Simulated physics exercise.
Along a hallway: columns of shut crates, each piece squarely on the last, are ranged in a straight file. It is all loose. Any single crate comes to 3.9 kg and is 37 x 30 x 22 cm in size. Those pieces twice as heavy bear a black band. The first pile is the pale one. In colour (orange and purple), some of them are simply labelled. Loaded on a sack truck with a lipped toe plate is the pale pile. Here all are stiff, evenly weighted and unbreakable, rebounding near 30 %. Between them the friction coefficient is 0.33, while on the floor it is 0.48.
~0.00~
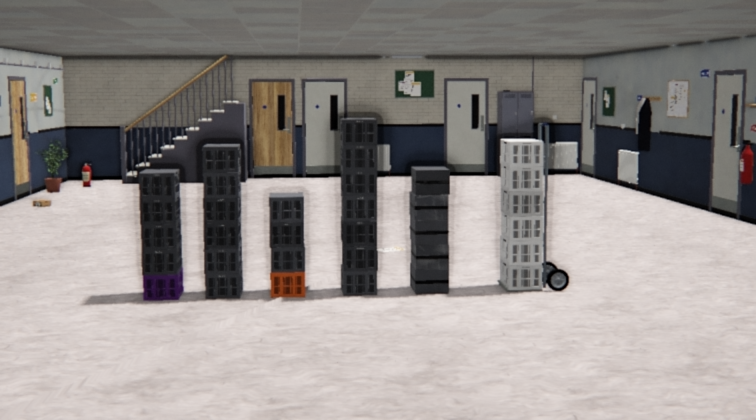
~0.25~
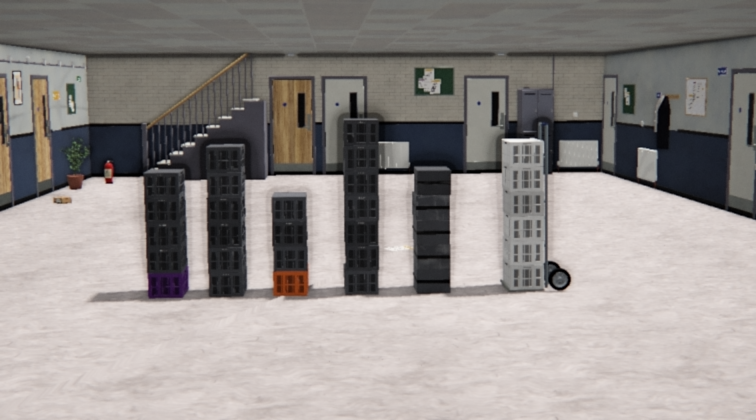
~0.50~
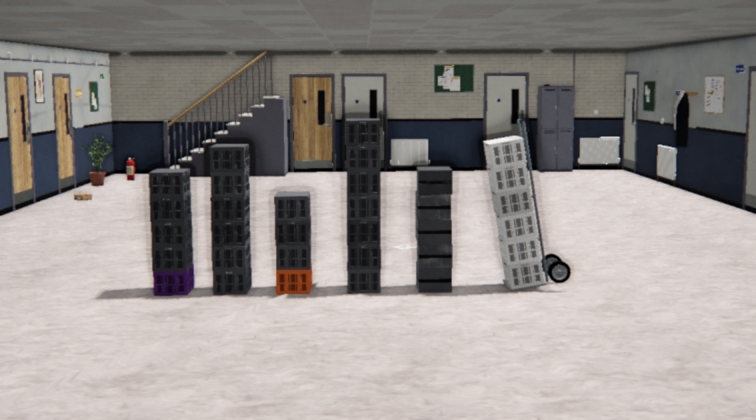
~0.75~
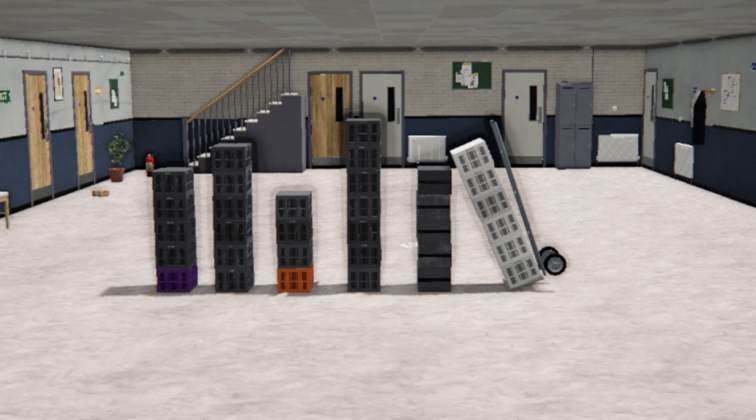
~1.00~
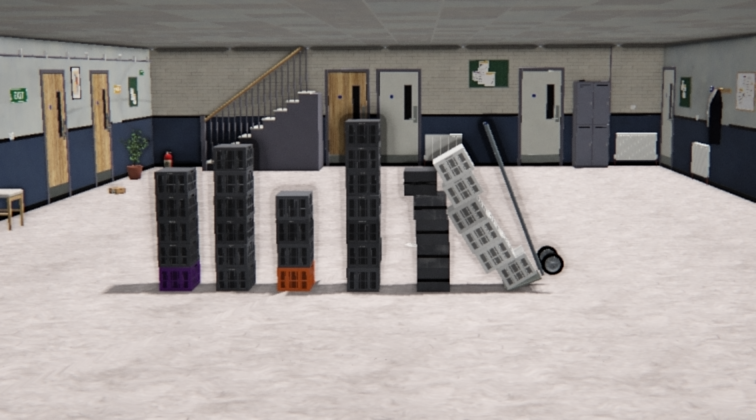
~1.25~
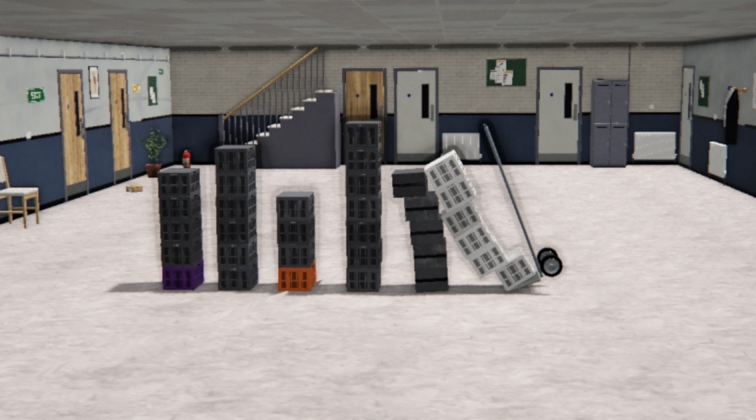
A pale crate pile on a sack truck tilts left and pushes the neighbouring dark stack.
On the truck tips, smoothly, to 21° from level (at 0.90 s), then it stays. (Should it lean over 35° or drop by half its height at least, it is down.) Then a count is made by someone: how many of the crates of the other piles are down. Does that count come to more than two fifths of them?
The toll surpasses two fifths.
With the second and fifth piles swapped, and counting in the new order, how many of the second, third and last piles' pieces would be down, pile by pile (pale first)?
Down per pile: Second 5, third 7, last 5.
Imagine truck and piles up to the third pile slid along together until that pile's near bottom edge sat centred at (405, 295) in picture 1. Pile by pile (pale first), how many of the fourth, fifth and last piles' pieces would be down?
Pile by pile, fourth 2, fifth 5, last 5.
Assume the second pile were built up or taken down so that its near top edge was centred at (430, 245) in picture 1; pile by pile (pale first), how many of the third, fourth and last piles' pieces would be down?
Third 0, fourth 0, last 0.
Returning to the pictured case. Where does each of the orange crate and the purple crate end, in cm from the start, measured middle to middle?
Net displacement (cm, approx.): Orange = 10; purple = 20.
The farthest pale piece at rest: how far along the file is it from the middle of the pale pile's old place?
Something like 120 cm along the file.
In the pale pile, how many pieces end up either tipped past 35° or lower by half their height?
6.
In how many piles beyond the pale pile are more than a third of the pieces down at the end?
All told, the figure is 5.
After 2.18 s, 6 of the pale pile down; none of the 27 other crates down, 12 disturbed.
After 2.82 s, 6 of the pale pile down; 7 of the 27 other crates down; orange crate leaning 10°.
After 3.54 s, 6 of the pale pile down; 16 of the 27 other crates down; purple crate leaning 25°; orange crate leaning 23°.
After 4.18 s, 6 of the pale pile down; 24 of the 27 other crates down; purple crate leaning 37°; orange crate leaning 23°.
At rest (5.5 s), 6 of the pale pile down; 24 of the 27 other crates down; purple crate leaning 37°; orange crate leaning 23°. That is 89 per cent. As the last picture would show them, middles, purple crate near (169, 267), orange crate near (289, 270).
